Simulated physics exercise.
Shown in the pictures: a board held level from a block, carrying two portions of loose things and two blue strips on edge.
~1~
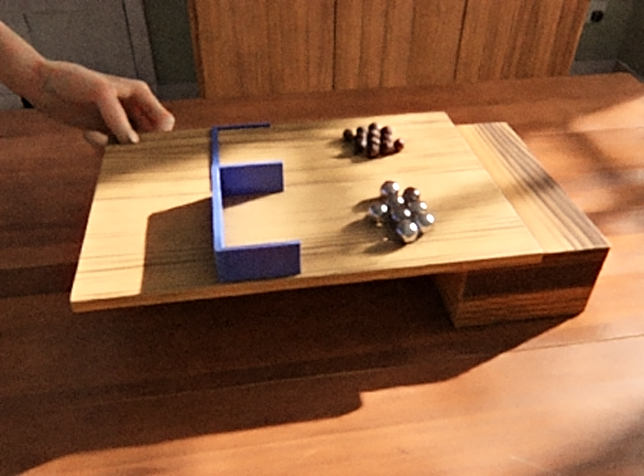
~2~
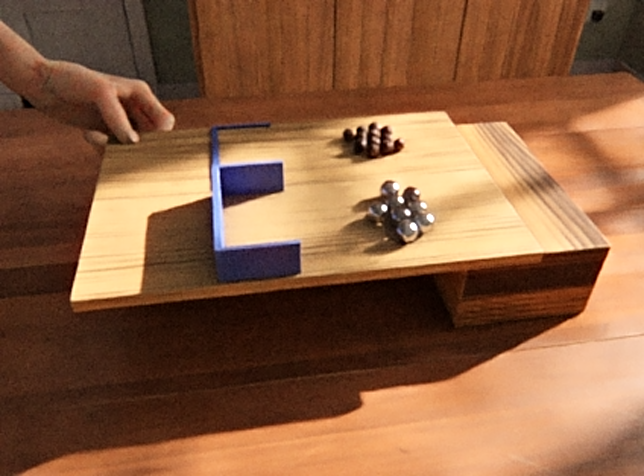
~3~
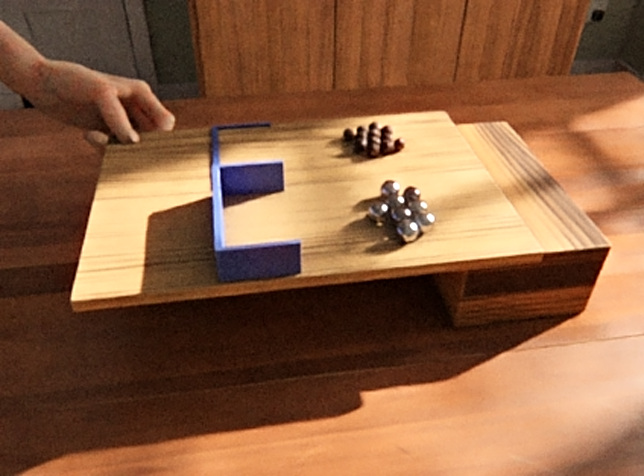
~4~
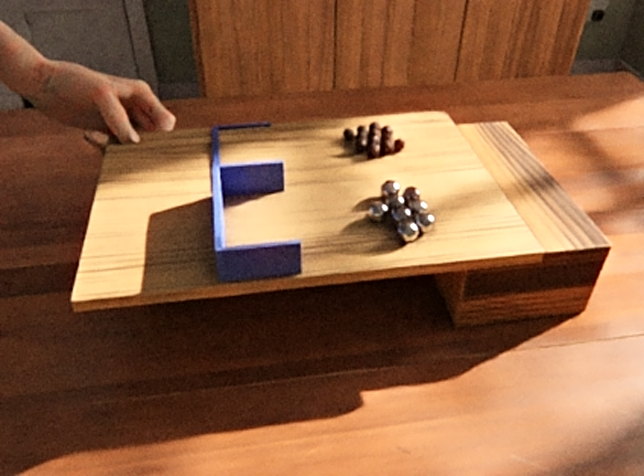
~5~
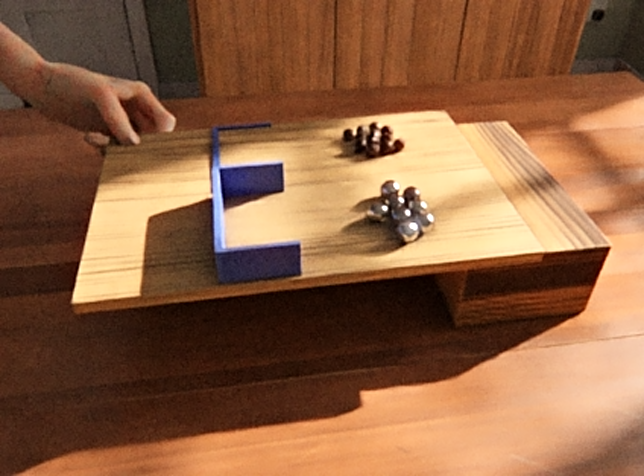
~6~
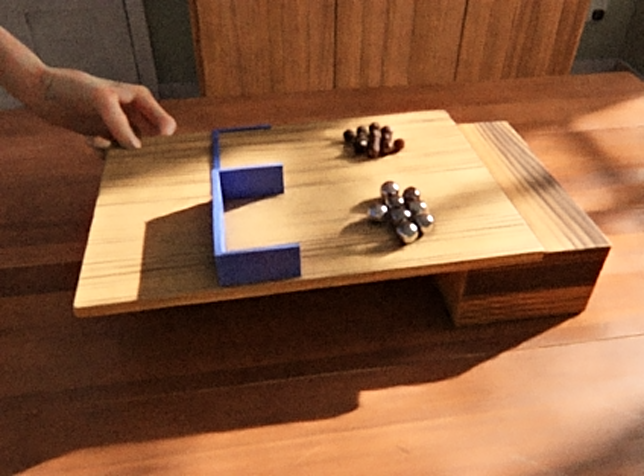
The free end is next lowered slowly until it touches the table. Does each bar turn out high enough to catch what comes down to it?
The nearer lot is arrested; the farther lot moves on past.
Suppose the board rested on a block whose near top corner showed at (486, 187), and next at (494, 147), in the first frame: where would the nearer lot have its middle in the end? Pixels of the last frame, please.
(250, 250), then (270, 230).
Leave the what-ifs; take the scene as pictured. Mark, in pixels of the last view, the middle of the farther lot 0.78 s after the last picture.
Its centre sits near (215, 192).
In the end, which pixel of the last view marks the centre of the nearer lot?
About (241, 268), in pixels of the final view.
Then, 0.42 s later than the last frame, board sloping at 11°; nearer lot on its way down; farther lot on its way down.
Then, 0.78 s later than the last frame, board resting at 15°; nearer lot has reached its bar; farther lot roughly two thirds past its bar.
Then, 1.10 s later than the last frame, board resting at 15°; nearer lot has reached its bar; farther lot every one past its bar.
When it is over, board resting at 15°; nearer lot gathered behind its bar; farther lot every one past its bar.
